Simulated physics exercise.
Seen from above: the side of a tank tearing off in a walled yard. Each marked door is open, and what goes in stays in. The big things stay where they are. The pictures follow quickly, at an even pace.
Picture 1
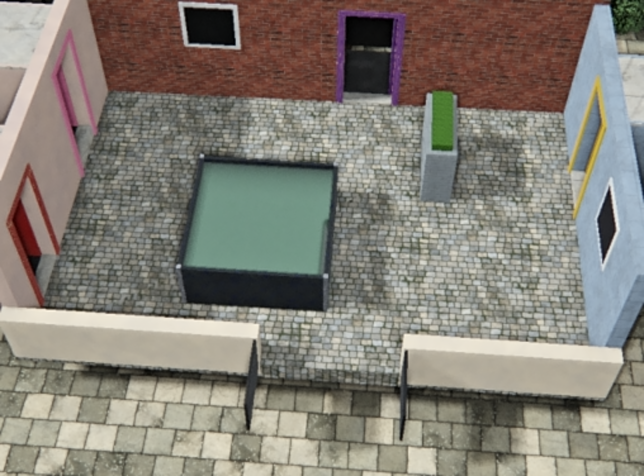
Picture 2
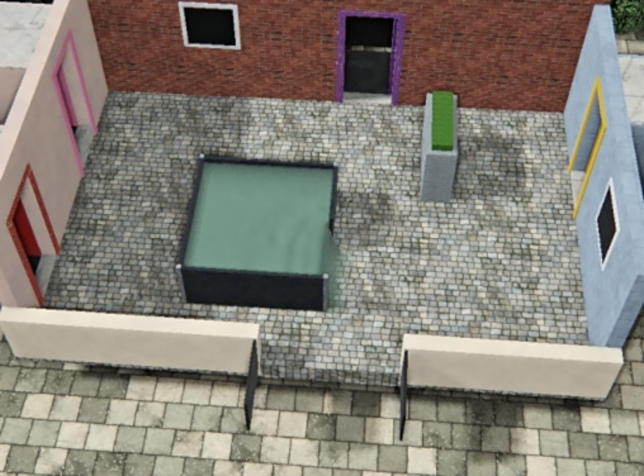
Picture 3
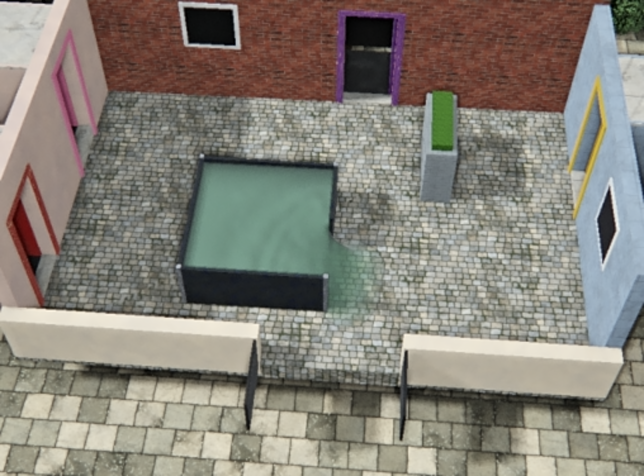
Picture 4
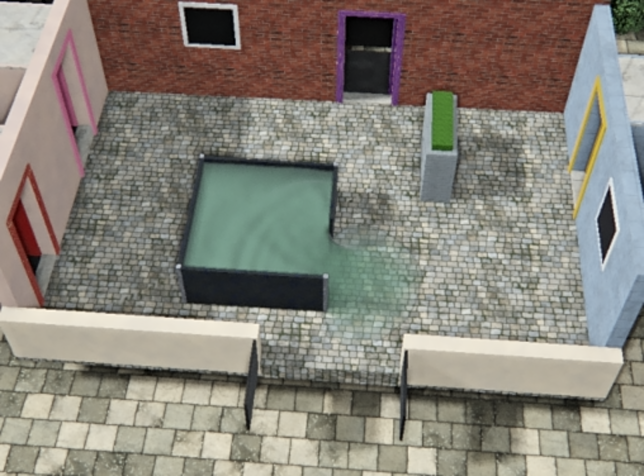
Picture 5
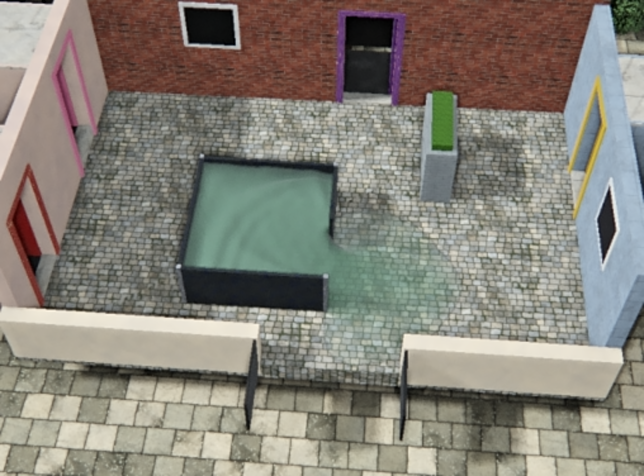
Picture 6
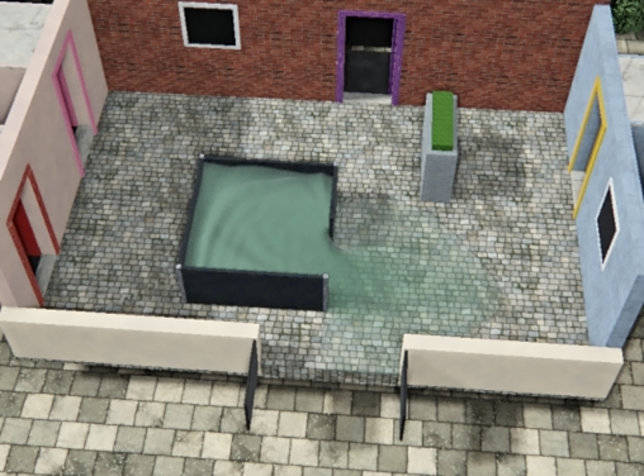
A dark-walled square tank of green water stands left of centre in a paved yard, seen from above by a camera that stays still. Around it are a brick wall with a purple doorway, pink and blue side walls, a grey planter topped with green, and low cream walls in front. Water pours from the tank's right side and fans rightward across the paving, thinning as ripples cross the surface inside.
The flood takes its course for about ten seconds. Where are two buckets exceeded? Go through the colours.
One by one: The red door stays under that; the pink door stays under that; the purple door takes more than that; the yellow door takes more than that.
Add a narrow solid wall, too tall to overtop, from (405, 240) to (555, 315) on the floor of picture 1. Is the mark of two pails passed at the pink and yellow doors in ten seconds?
Then: The pink one lets less in; the yellow one takes less.
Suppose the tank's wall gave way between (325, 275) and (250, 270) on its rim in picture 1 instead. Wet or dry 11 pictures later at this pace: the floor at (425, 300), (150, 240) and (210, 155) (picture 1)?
As listed: Not flooded, clear, clear.
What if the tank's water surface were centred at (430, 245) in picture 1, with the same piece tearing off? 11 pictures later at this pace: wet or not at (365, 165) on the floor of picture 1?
Answer: No water.
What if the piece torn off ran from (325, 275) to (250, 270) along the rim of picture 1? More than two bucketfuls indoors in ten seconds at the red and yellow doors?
One by one: Red door goes over, yellow door keeps below it.
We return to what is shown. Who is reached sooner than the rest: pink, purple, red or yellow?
It is the yellow door.
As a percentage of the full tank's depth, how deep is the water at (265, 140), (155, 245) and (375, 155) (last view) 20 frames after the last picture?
About 0, 0 and 0 per cent.
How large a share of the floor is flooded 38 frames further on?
Roughly 65 per cent.
A moment on, water covers 30 % of the floor; the red door not reached, the pink door not reached, the purple door not reached, the yellow door not reached.
Next, water covers 35 % of the floor; the red door not reached, the pink door not reached, the purple door not reached, the yellow door under two buckets in.
Then, water covers 35 % of the floor; the red door not reached, the pink door not reached, the purple door wet at the sill, nothing in, the yellow door over two buckets in.
Later, water covers 65 % of the floor; the red door not reached, the pink door not reached, the purple door under two buckets in, the yellow door over two buckets in.
In the end, water covers 85 % of the floor; the red door wet at the sill, nothing in, the pink door wet at the sill, nothing in, the purple door over two buckets in, the yellow door far over two buckets in.
